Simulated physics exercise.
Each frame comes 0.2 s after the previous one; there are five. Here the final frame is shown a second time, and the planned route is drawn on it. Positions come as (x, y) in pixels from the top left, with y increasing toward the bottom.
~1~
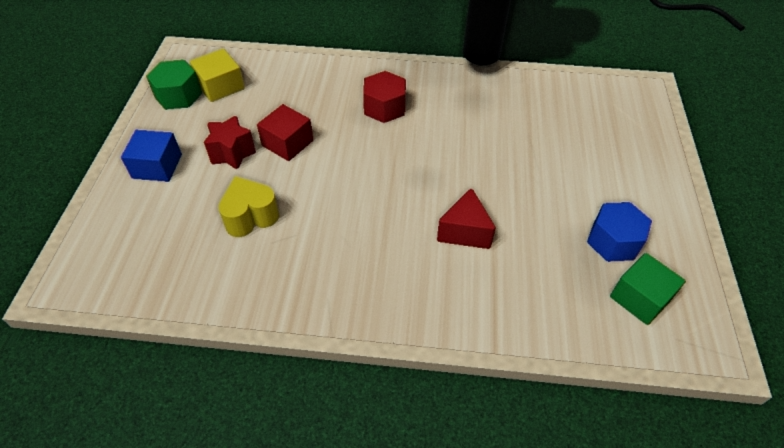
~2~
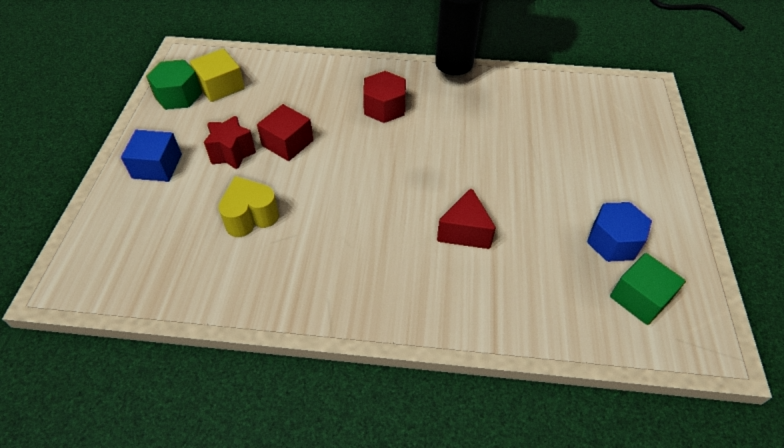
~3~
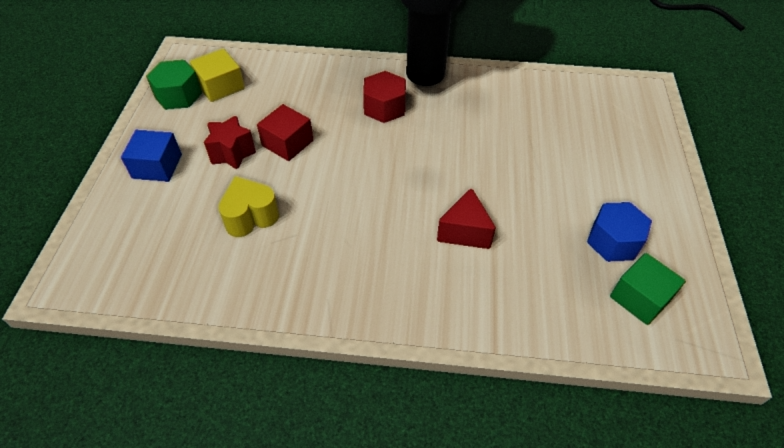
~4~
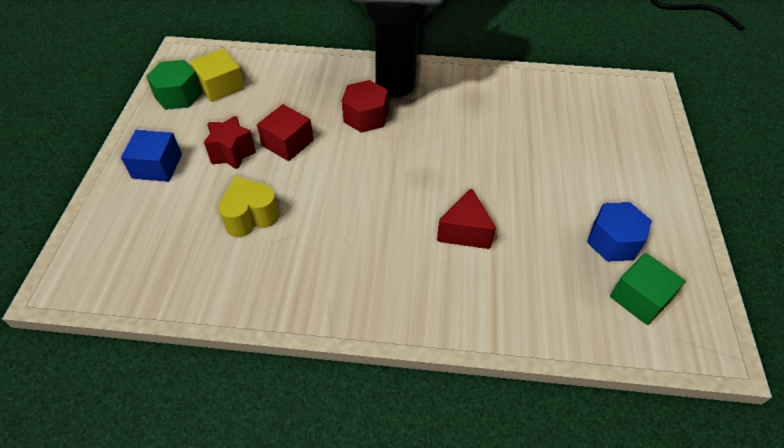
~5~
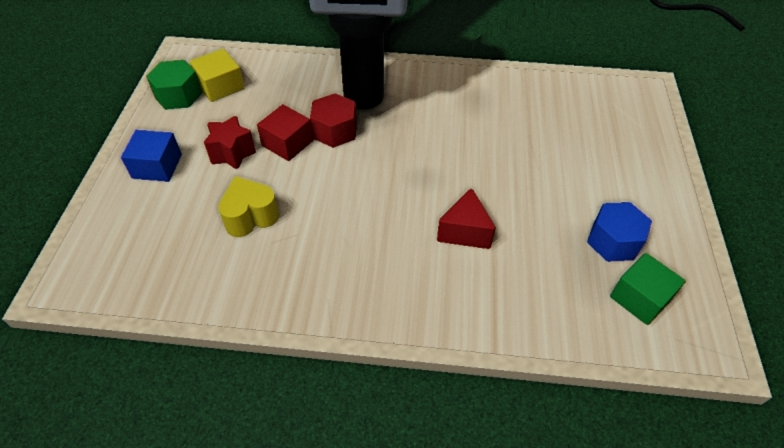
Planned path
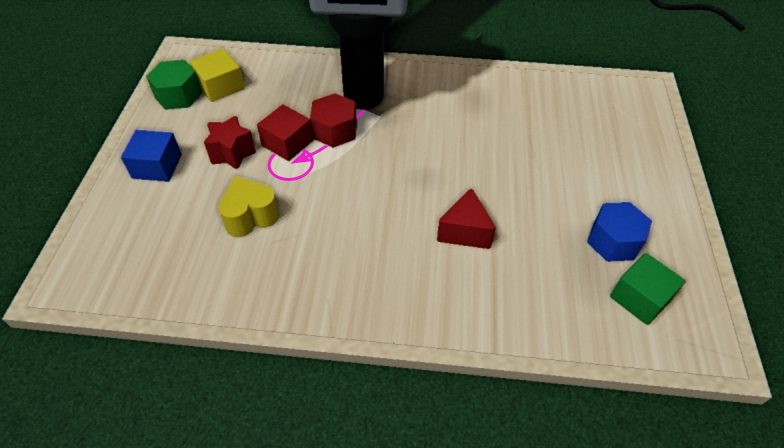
On a pale wooden board set on a green surface, colored blocks lie scattered as a black stick at the far edge moves left toward a red six-sided block. The stick then pushes that block left and slightly nearer the viewer, until it sits right beside the red square block.
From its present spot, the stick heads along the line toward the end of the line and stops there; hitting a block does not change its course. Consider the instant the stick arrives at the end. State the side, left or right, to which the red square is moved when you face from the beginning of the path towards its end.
It goes right.
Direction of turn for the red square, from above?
From the top: Clockwise.
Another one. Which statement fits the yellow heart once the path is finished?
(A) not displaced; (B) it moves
(B)
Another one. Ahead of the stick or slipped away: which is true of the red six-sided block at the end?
By the time the path ends, the red six-sided block is still sitting right in front of the stick.
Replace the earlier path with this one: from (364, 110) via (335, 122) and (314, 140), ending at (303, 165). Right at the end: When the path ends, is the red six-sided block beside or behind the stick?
Final answer: No.
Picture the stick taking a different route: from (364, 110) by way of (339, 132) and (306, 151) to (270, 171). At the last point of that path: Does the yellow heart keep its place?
Final answer: No.
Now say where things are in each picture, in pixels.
In the first picture, lower end of the stick at (481, 54), tops of blocks, red star block at (226, 131), yellow heart at (245, 196), red square at (284, 121), red six-sided block at (385, 85).
In the second picture, stick at (454, 64), blocks as before.
In the third picture, stick at (426, 74), blocks as before.
In the fourth picture, stick at (395, 85), red six-sided block at (365, 94).
In the fifth picture, stick at (364, 97), red star block at (226, 131), yellow heart at (245, 196), red square at (284, 121), red six-sided block at (333, 109).
The drawn path runs from (364, 110) by way of (345, 129) and (322, 149) to (291, 163).
On the path given first. One third of the way, stick at (344, 116); red square at (270, 130), turned 50° clockwise; red six-sided block at (312, 131).
Two thirds of the way, stick at (321, 136); red star block at (216, 130); red square at (255, 135), turned 85° clockwise; red six-sided block at (291, 154).
At the end, stick at (288, 150); red star block at (201, 130); yellow heart at (238, 204); red square at (237, 140), turned 95° clockwise; red six-sided block at (265, 173), turned 15° anticlockwise.
